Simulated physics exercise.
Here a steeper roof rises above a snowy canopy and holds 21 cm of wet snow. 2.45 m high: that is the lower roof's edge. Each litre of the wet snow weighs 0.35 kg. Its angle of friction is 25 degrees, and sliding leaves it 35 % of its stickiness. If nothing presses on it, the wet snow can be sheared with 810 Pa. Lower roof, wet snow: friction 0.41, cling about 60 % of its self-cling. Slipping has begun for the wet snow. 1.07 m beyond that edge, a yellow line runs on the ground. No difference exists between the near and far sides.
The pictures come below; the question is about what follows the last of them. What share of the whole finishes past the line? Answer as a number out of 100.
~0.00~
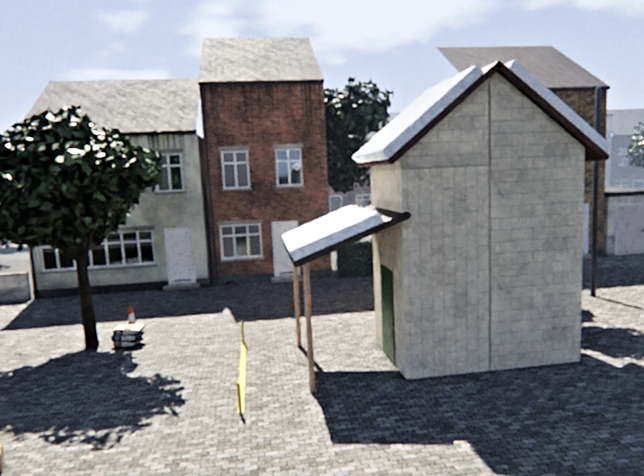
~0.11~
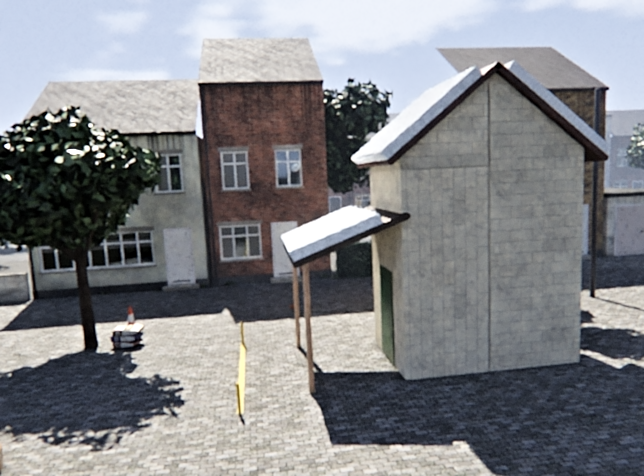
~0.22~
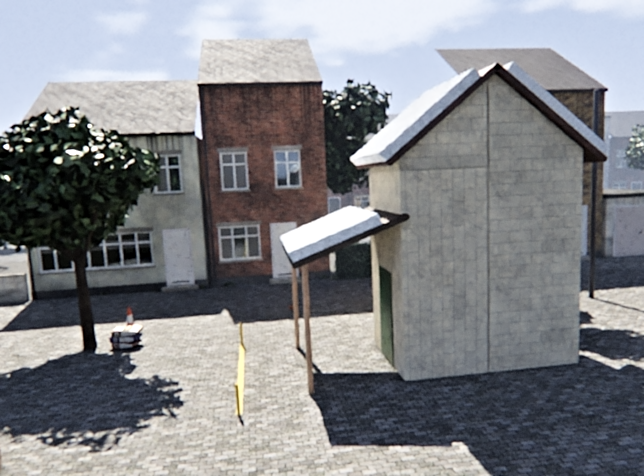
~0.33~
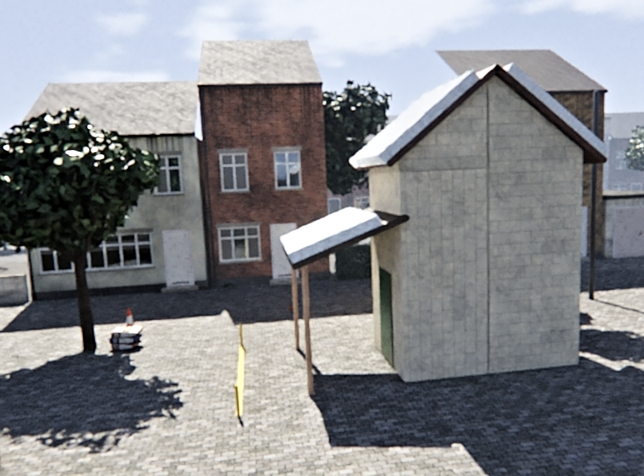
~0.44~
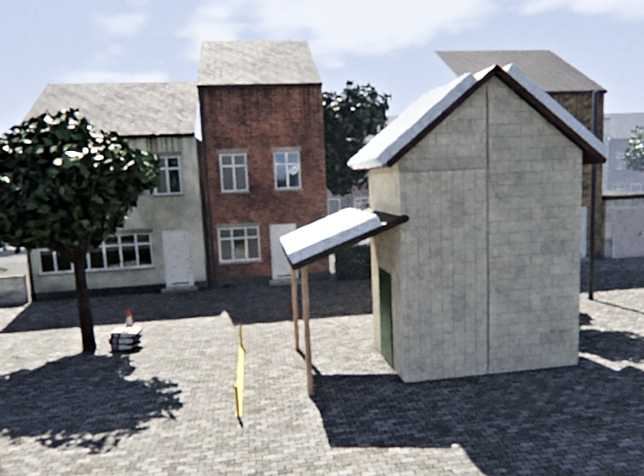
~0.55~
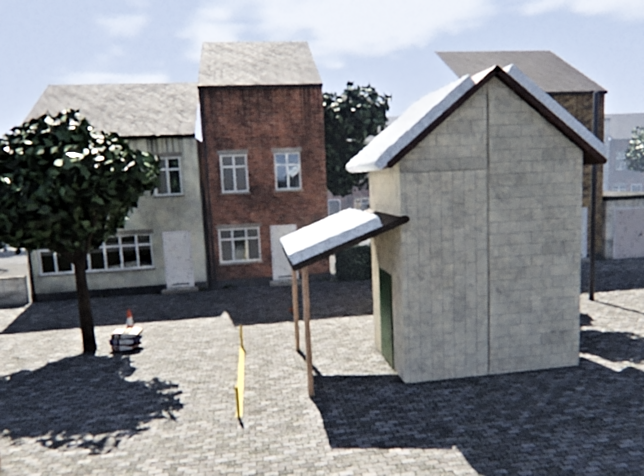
I would say 1 per cent of the whole.
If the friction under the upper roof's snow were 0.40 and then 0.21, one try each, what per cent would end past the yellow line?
About 14 % in the first try and about 30 % in the second.
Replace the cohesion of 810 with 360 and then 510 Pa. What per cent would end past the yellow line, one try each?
The answers, in order, are 30 % and 16 %.
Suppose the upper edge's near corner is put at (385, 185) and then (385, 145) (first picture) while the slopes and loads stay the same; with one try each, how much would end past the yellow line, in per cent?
Try 1: Near 0 %; try 2: Near 10 %.
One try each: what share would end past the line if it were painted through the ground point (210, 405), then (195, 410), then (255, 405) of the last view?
The three tries give 0 %, 0 % and 4 % in turn.
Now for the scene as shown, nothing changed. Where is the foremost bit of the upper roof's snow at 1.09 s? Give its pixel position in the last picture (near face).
It sits close to (352, 224) in the last picture.
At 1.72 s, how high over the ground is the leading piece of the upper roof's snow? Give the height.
About 3.0 m.
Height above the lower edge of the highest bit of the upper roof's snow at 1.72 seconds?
About 2.0 m.
After 1.09 s, none is below the lower edge and 0 % is past the line.
After 1.72 s, none is below the lower edge and 0 % is past the line.
After 2.36 s, none is below the lower edge and 0 % is past the line.
After 3.00 s, 7 % is below the lower edge and 0 % is past the line.
After 4.10 s, at the end, 14 % is below the lower edge and 1 % is past the line.
